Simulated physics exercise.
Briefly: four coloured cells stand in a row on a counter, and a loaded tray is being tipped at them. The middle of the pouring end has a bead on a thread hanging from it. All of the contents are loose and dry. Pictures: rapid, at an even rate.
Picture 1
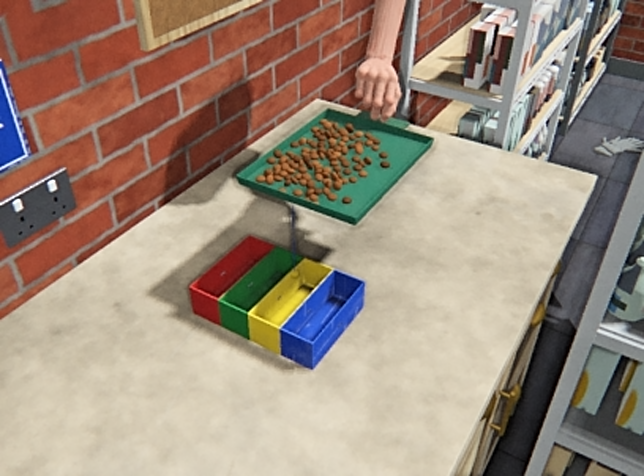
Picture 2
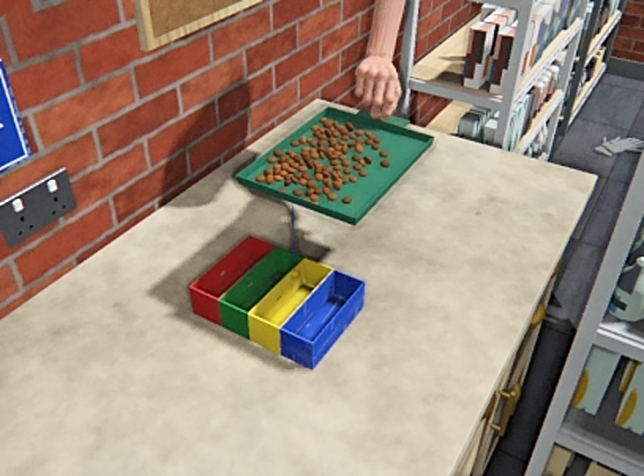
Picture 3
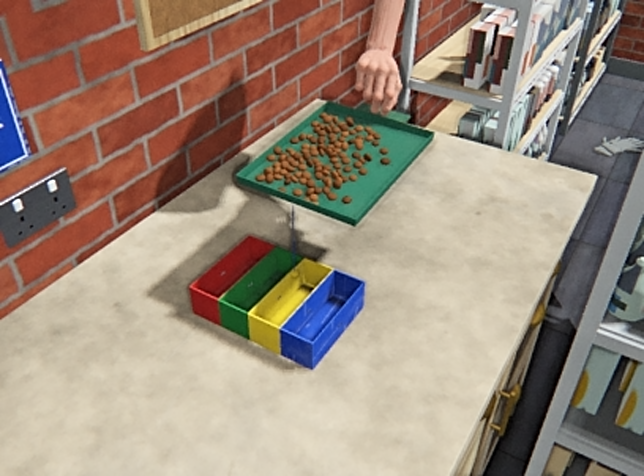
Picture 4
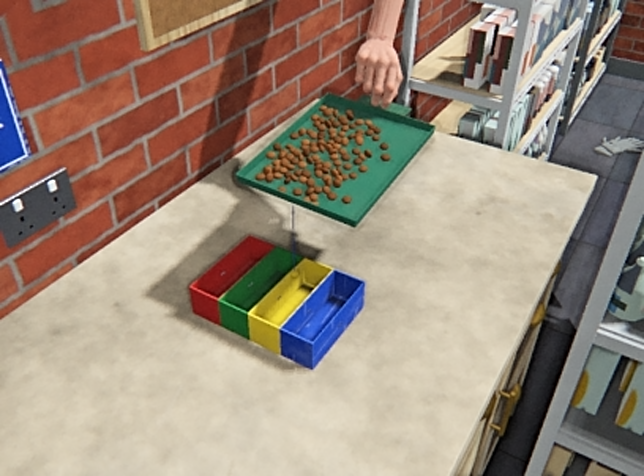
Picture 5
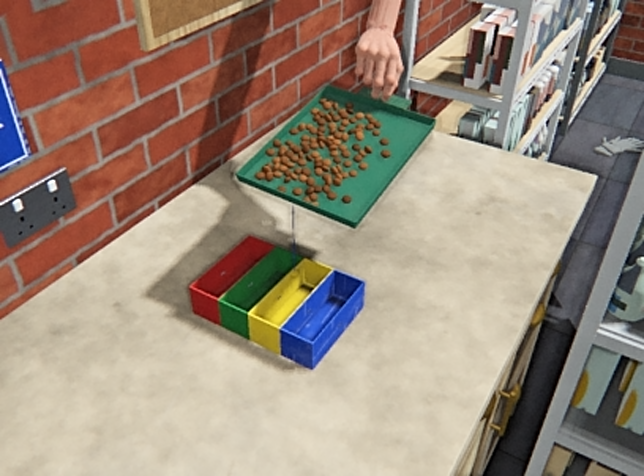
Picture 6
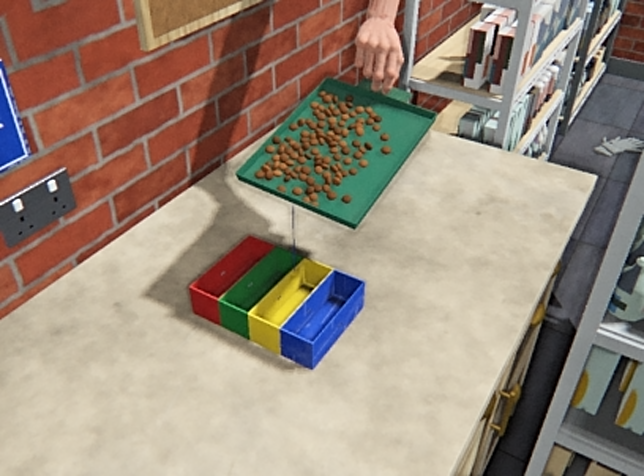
A green tray of small brown pieces tilts slightly and steadily as a hand at its far end raises that side, above a counter where a row of red, green, yellow and blue compartments stays still.
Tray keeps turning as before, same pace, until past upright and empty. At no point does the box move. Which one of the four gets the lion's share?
Lion's share: Blue.
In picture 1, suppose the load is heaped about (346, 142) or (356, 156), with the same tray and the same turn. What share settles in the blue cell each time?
40 % and 50 %.
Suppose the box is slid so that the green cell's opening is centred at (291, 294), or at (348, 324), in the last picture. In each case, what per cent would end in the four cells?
It comes to about 100 per cent the first time and about 80 per cent the second.
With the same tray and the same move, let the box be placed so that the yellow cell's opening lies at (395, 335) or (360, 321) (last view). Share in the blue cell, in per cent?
Roughly 0 % and 0 %.
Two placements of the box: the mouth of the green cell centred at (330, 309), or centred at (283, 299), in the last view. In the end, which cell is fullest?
For the first spot I'd say the cell in green, and for the second spot the yellow cell.
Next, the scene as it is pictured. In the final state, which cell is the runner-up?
After the leader, it is that yellow cell.
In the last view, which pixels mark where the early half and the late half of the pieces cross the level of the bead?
First half (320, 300); second half (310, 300).
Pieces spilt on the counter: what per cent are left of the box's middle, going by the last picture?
Around 10 per cent, give or take.
Soon, tray tipped steeply; nearly all on the tray; a stray few falling or outside the box.
A while on, tray tipped right over; about a third on the tray; about a third in the blue cell; a small part in the yellow cell; a stray few in the green cell; about a quarter falling or outside the box.
Towards the end, tray tipped past a quarter turn; about half in the blue cell; about a quarter in the yellow cell; a small part in the green cell; about a quarter falling or outside the box.
Finally, tray tipped past a quarter turn; about half in the blue cell; about a quarter in the yellow cell; a small part in the green cell; none in the red cell; about a quarter outside the box.
